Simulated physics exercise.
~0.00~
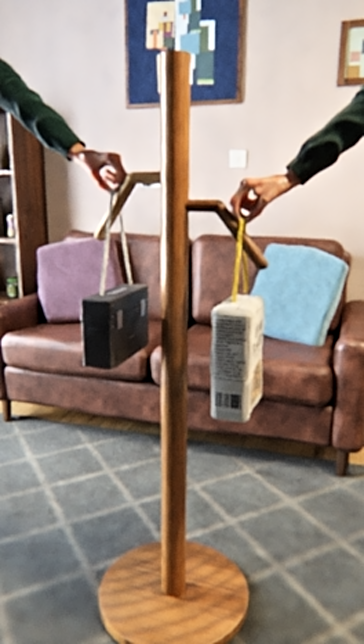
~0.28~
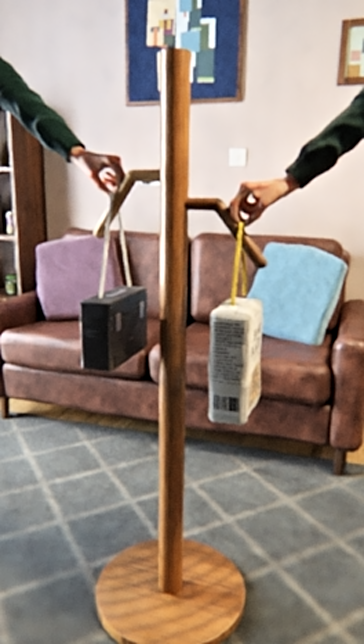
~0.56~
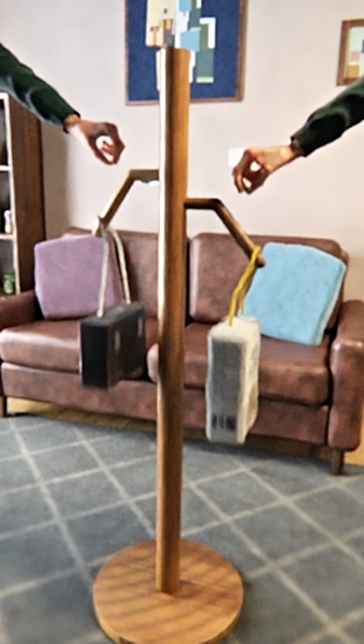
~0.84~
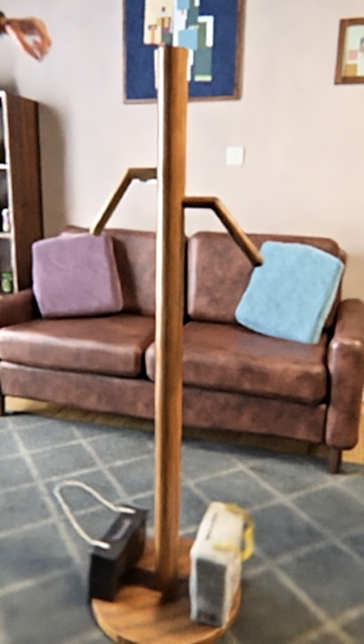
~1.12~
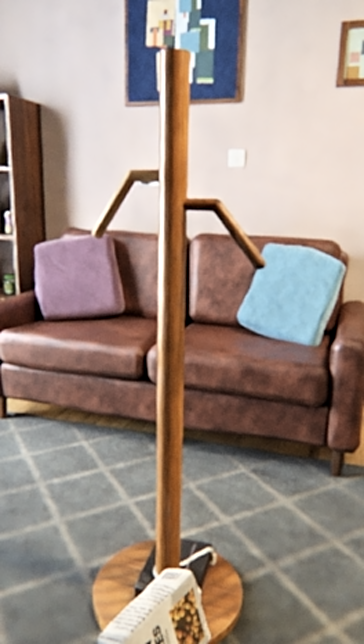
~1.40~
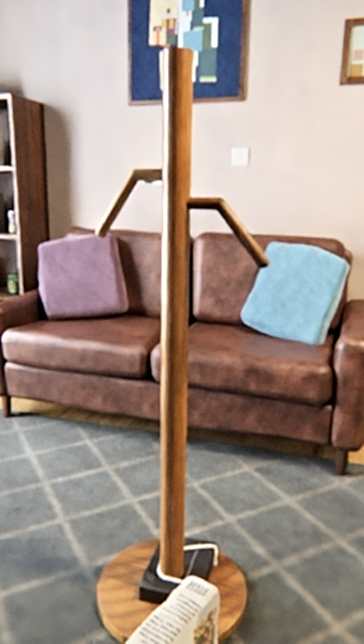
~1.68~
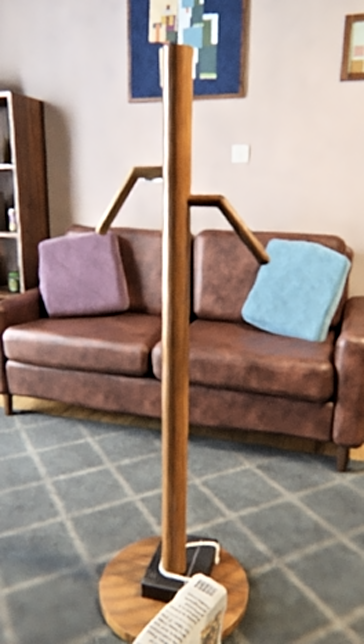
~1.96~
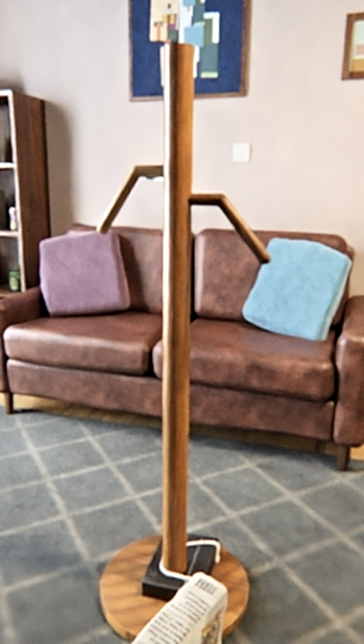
In a living room, two hands held a black case and a white bag by their loops at a wooden post's pegs, then let go; both dropped to the base, toppled over, and ended up lying at the foot of the post.
